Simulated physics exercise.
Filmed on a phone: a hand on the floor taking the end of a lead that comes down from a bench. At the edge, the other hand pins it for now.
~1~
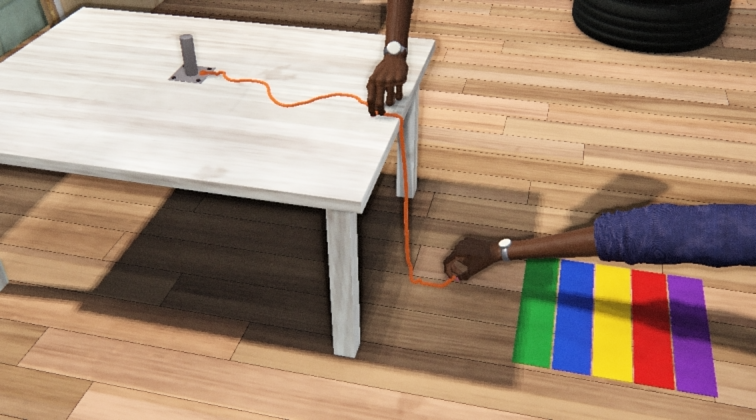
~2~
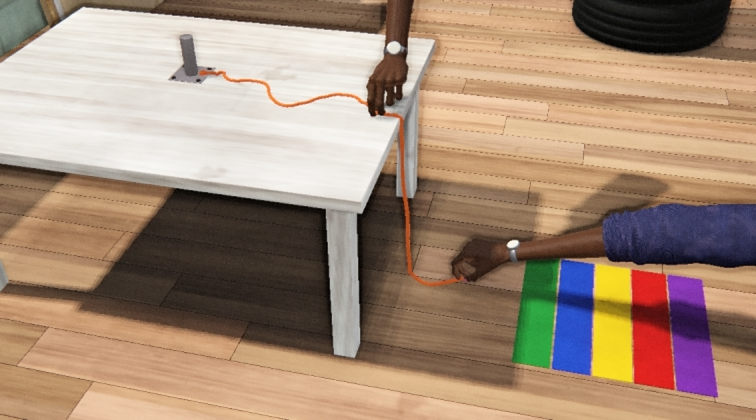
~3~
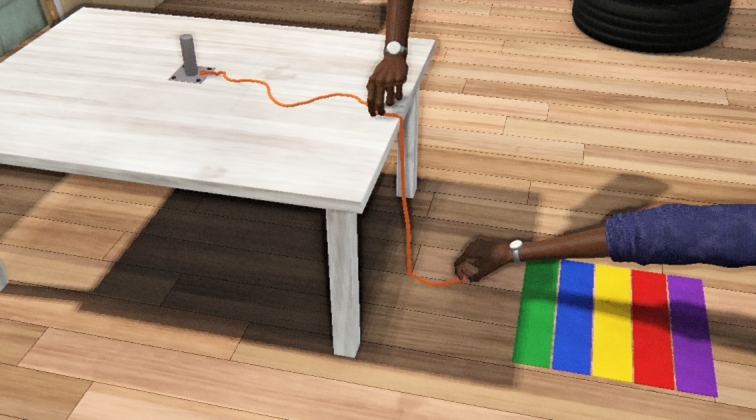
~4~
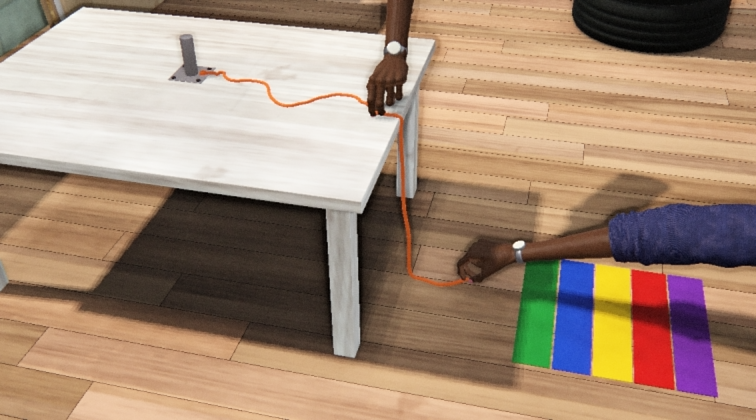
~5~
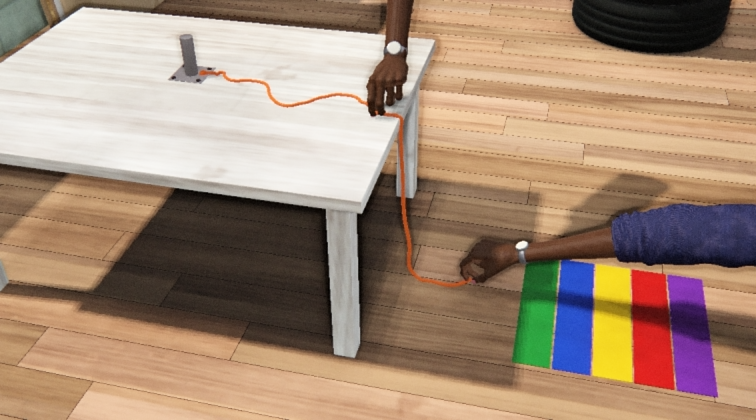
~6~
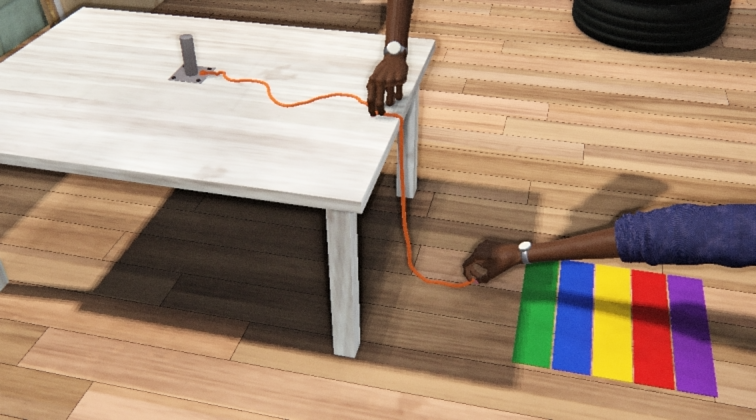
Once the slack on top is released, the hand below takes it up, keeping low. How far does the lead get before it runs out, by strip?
As far as the red strip.
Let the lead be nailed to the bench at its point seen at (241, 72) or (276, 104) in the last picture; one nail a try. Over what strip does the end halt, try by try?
Try by try: Red, then yellow.
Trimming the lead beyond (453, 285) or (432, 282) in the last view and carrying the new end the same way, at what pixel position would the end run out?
In order, around (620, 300) and (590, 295).
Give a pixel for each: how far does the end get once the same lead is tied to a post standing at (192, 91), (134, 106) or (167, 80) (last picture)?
Going by the last picture, roughly (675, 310), (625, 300) and (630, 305).
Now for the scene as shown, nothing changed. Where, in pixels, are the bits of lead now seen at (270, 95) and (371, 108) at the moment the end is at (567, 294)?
Near (300, 93) and (404, 137).
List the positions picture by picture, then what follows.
In the first picture, end (454, 277); green (533, 343); blue (573, 350); yellow (613, 356); red (653, 363); purple (695, 370).
In the second picture, end (462, 278); lead through (226, 77) (273, 100) (347, 96) (401, 130) (406, 203) (410, 266).
In the third picture, end (465, 278).
In the fourth picture, end (468, 279); lead through (226, 77) (273, 100) (347, 96) (401, 130) (404, 202) (409, 266).
In the fifth picture, end (471, 279).
In the sixth picture, end (473, 280); lead through (226, 77) (273, 100) (347, 96) (401, 130) (404, 202) (411, 267).
Early on, end near (567, 294); over blue.
Midway, end near (622, 302); over yellow.
At the end of the slack, end near (654, 307); over red. It gets as far as the red strip.
